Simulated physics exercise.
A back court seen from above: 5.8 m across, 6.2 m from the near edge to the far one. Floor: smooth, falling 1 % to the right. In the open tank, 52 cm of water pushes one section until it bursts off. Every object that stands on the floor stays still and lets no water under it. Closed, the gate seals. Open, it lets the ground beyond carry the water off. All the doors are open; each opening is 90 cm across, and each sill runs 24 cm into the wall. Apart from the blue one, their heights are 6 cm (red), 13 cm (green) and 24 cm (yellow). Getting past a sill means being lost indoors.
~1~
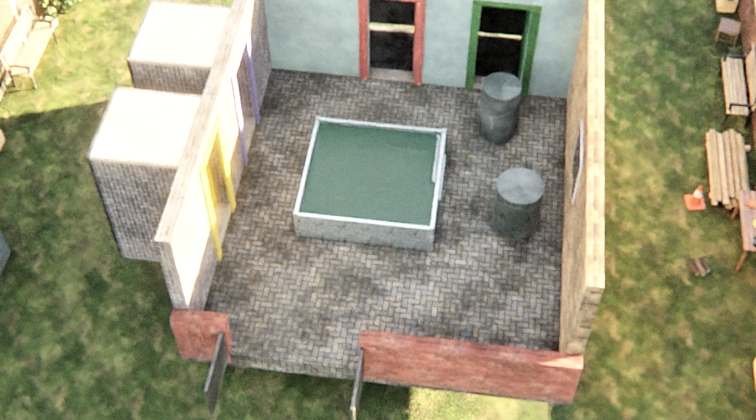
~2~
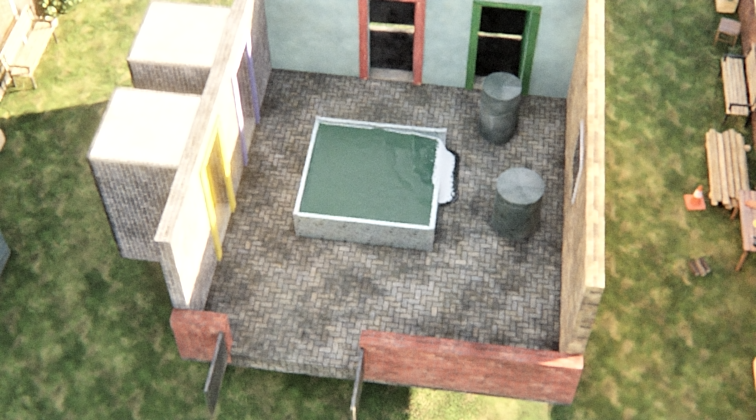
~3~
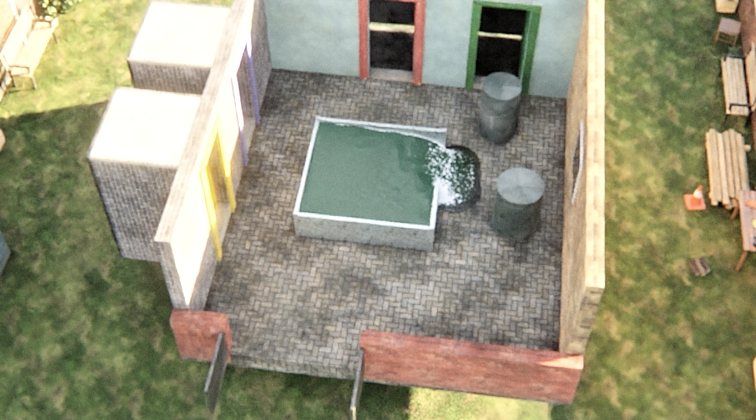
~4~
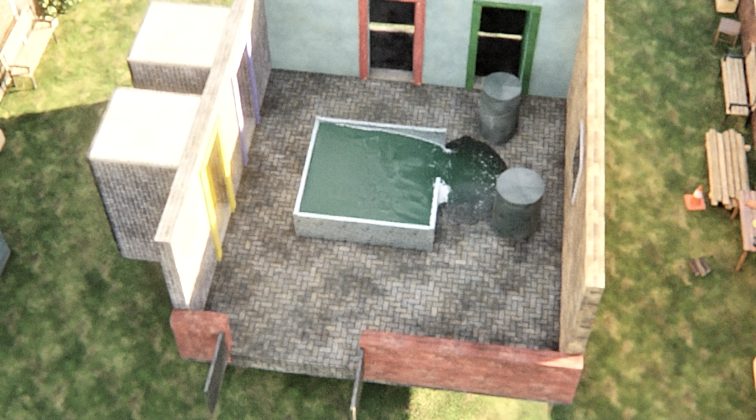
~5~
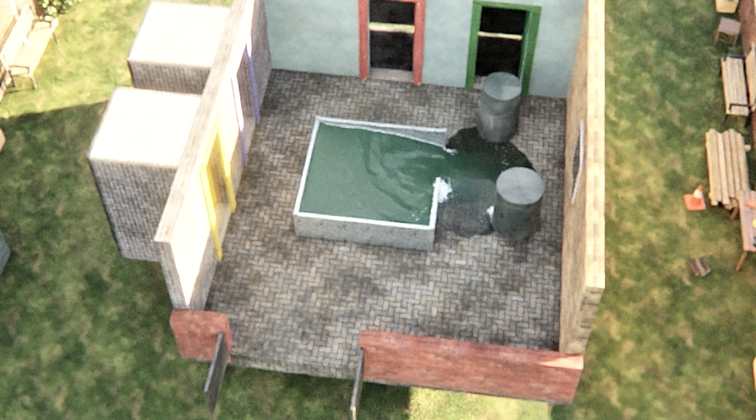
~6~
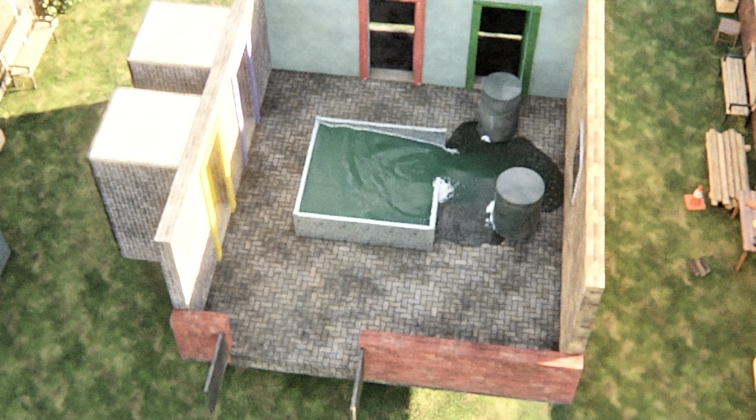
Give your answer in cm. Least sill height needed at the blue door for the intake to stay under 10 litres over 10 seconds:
7 cm or so.
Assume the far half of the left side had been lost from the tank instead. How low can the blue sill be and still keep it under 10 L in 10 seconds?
Roughly 33 cm.
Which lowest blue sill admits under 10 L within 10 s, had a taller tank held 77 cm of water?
Roughly 12.5 centimetres.
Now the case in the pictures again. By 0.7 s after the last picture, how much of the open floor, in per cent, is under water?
Close to 15 per cent of it is wet.
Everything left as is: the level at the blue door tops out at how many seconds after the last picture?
I'd say near 4.5 seconds.
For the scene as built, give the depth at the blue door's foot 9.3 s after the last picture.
6.5 cm.
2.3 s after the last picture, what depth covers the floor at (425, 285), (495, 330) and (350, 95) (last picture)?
The depths come to about 2, 4 and 0 cm.
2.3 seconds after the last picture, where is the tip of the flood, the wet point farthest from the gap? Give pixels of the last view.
Roughly at (557, 380) in the last view.
Then, 0.7 s after the last picture water covers 15 % of the floor, deepest (34 cm) near (444, 166); it has not reached the blue door.
Then, 2.3 s after the last picture water covers 40 % of the floor, deepest (36 cm) near (566, 101); it has not reached the blue door.
Then, 9.3 s after the last picture water covers 100 % of the floor, deepest (13 cm) near (565, 128); 6 cm at the blue door, 0 litres in over its 17 cm sill.
At the blue door as built, the water peaked near 10 cm, 4.5 s after the last picture.
With a sill of 6.5 cm, 13 litres would have come in within the 10 s; with 9 cm, 3 litres. So under 10 litres takes about 7 cm.
